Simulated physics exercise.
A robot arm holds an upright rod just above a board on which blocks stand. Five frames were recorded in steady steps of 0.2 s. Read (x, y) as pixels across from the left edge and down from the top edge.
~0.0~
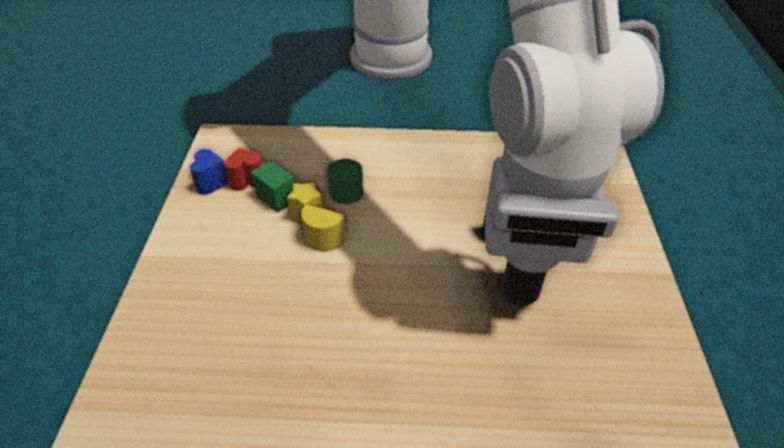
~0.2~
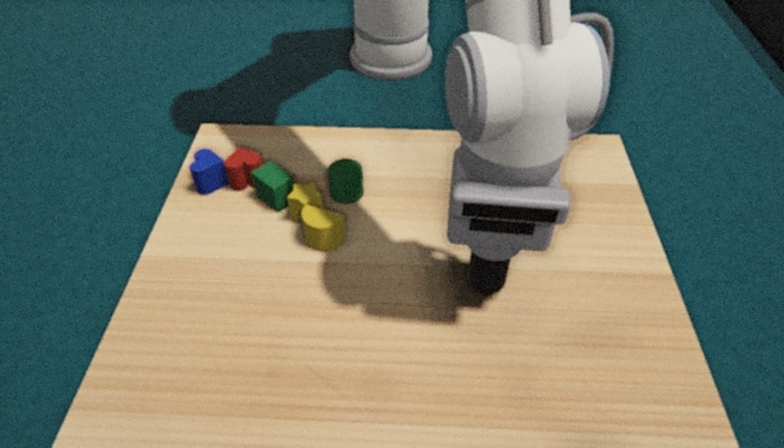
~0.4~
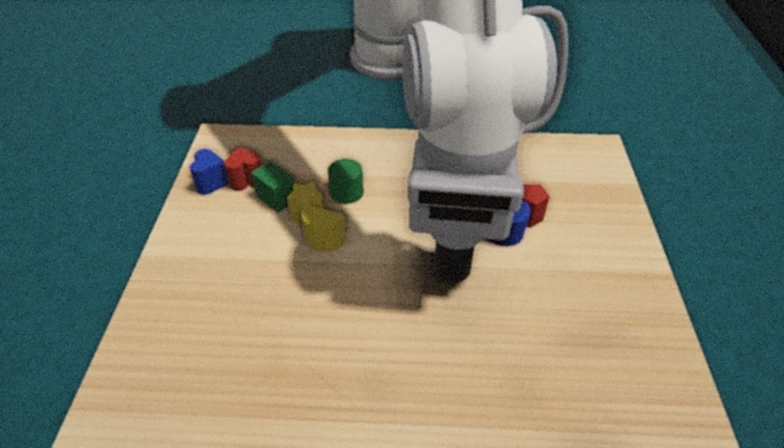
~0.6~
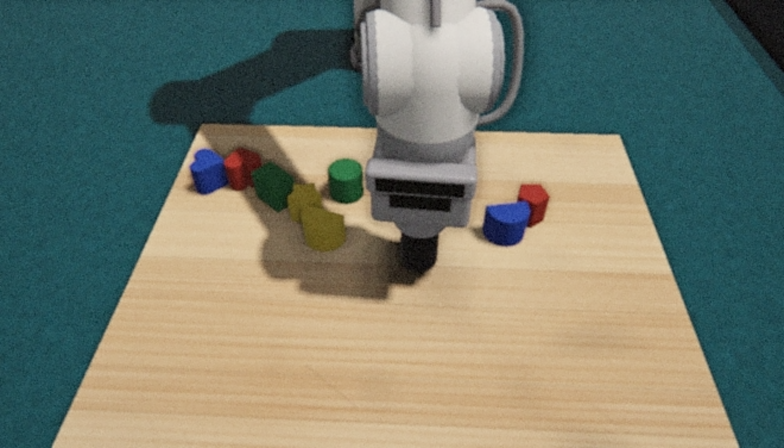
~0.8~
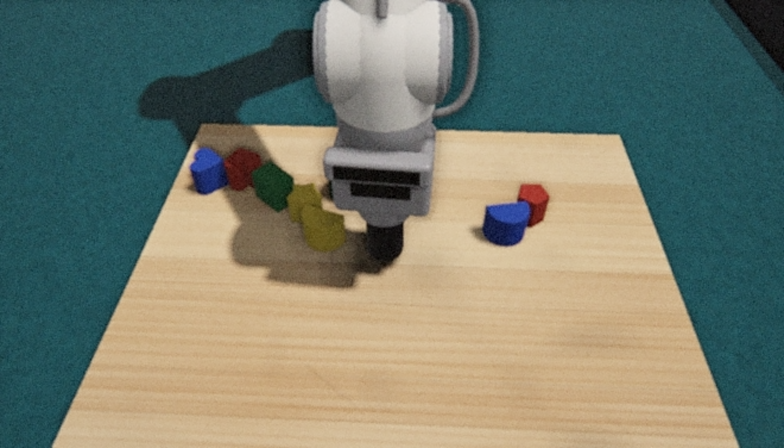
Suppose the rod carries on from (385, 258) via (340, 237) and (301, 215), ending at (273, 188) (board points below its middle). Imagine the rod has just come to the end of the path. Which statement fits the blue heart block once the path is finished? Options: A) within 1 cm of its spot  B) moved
Choice A: Within 1 cm of its spot.
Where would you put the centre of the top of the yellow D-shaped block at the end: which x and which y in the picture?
Around pixel (272, 209).
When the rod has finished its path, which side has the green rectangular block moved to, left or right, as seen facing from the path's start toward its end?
Off to the right side.
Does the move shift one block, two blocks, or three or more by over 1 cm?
Three or more shift.
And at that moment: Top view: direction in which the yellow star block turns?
Seen from above, clockwise.
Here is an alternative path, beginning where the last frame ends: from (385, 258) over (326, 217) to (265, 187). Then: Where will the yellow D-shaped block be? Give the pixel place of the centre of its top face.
Its top middle is near (295, 211).
The first path, step by step. One third of the way, rod (339, 228); yellow D-shaped block (298, 213), turned 30° anticlockwise.
Two thirds of the way, rod (299, 205); green rectangular block (260, 157); yellow star block (279, 172), turned 40° clockwise; yellow D-shaped block (272, 209), turned 105° anticlockwise.
At the end, rod (271, 179); blue heart block unmoved; green rectangular block (238, 132), turned 15° clockwise; yellow star block (253, 147), turned 45° clockwise; yellow D-shaped block (272, 209), turned 105° anticlockwise.
